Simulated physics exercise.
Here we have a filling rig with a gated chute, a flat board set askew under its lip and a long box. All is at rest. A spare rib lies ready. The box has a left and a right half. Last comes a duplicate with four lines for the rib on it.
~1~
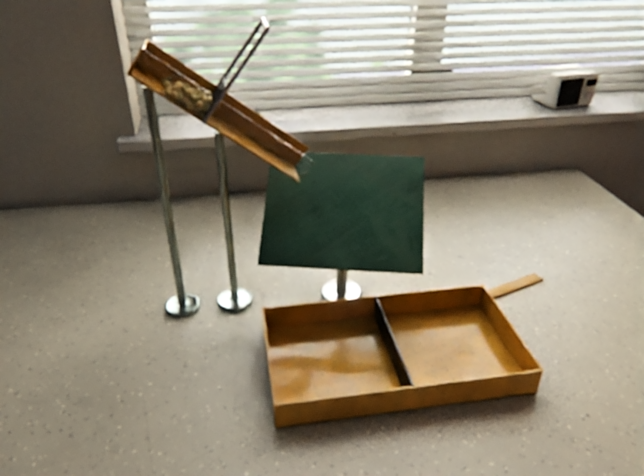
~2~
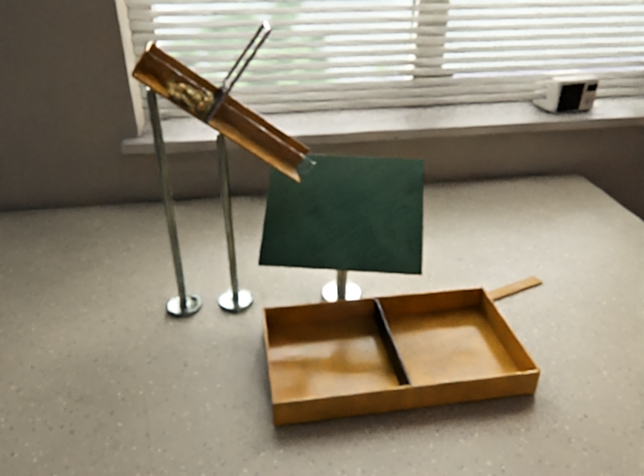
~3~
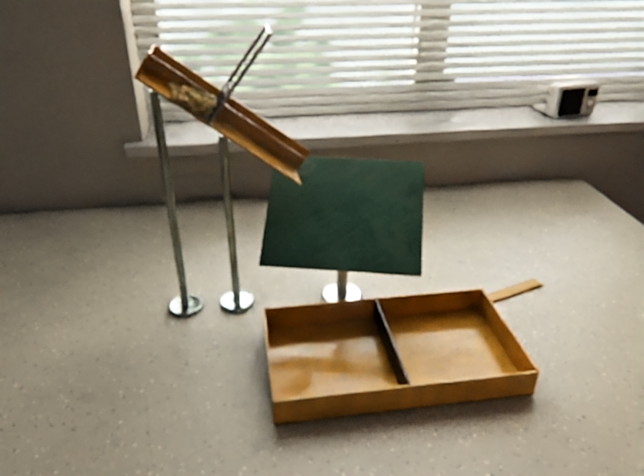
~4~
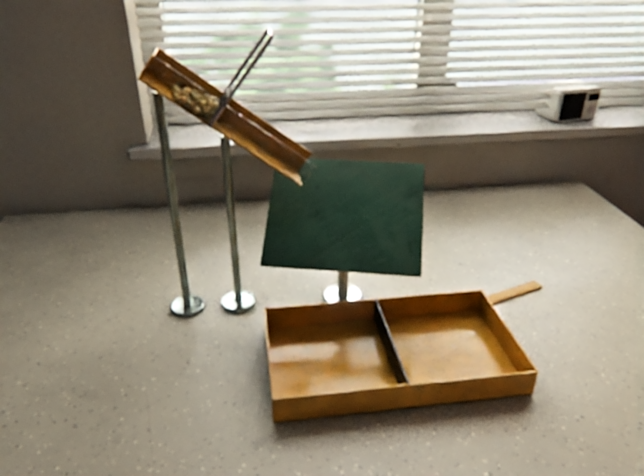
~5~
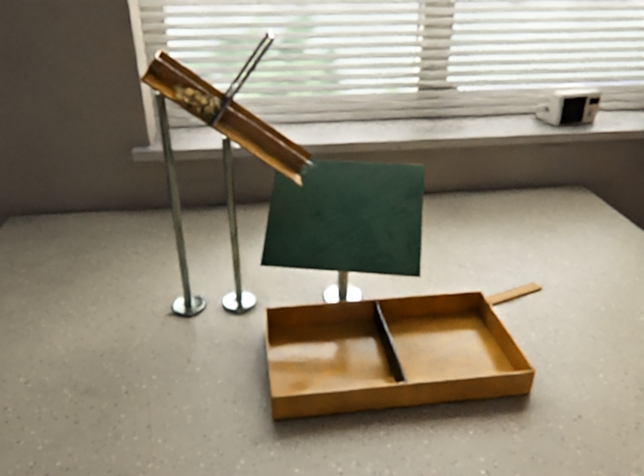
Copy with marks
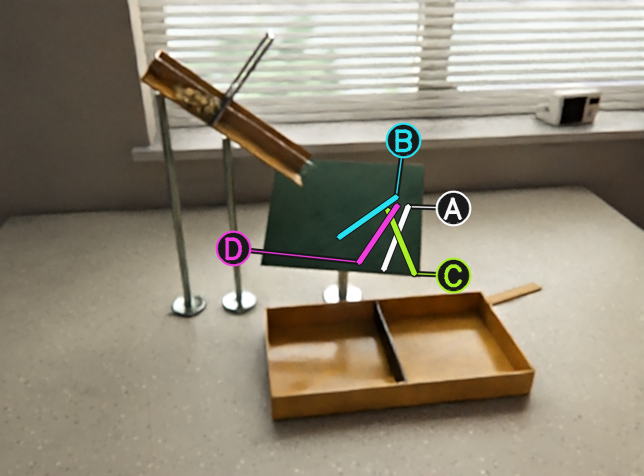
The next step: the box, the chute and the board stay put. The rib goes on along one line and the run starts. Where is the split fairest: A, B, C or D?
Line C does it best.
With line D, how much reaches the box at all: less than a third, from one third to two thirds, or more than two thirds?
It is more than two thirds.
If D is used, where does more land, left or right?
More lands on the left.
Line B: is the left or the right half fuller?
Left.
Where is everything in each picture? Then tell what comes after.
In the first frame, load behind the gate at (193, 95), soya beans; lip of the chute at (297, 174), sloping fairly steeply.
In the second frame, middle of the board at (344, 210), tilted fairly steeply; middle of its low edge at (339, 269); of its high edge at (348, 156).
In the third frame, front corners of the box at (273, 401) and (539, 371); front end of its middle wall at (410, 385); gate still shut at (227, 90).
In the fourth frame, middle of the load at (200, 100); lip at (299, 178).
In the fifth frame, middle of the load at (202, 101); lip at (300, 179).
On the marked copy, line A from (408, 206) to (383, 269); line B from (396, 197) to (339, 236); line C from (388, 210) to (414, 273); line D from (397, 206) to (359, 262).
Choosing A, of what is caught, nearly all in the left half, a stray few in the right.
Choosing B, of what is caught, nearly all in the left half, a stray few in the right.
Choosing C, of what is caught, about half in the left half, about half in the right.
Choosing D, of what is caught, nearly all in the left half, a stray few in the right.
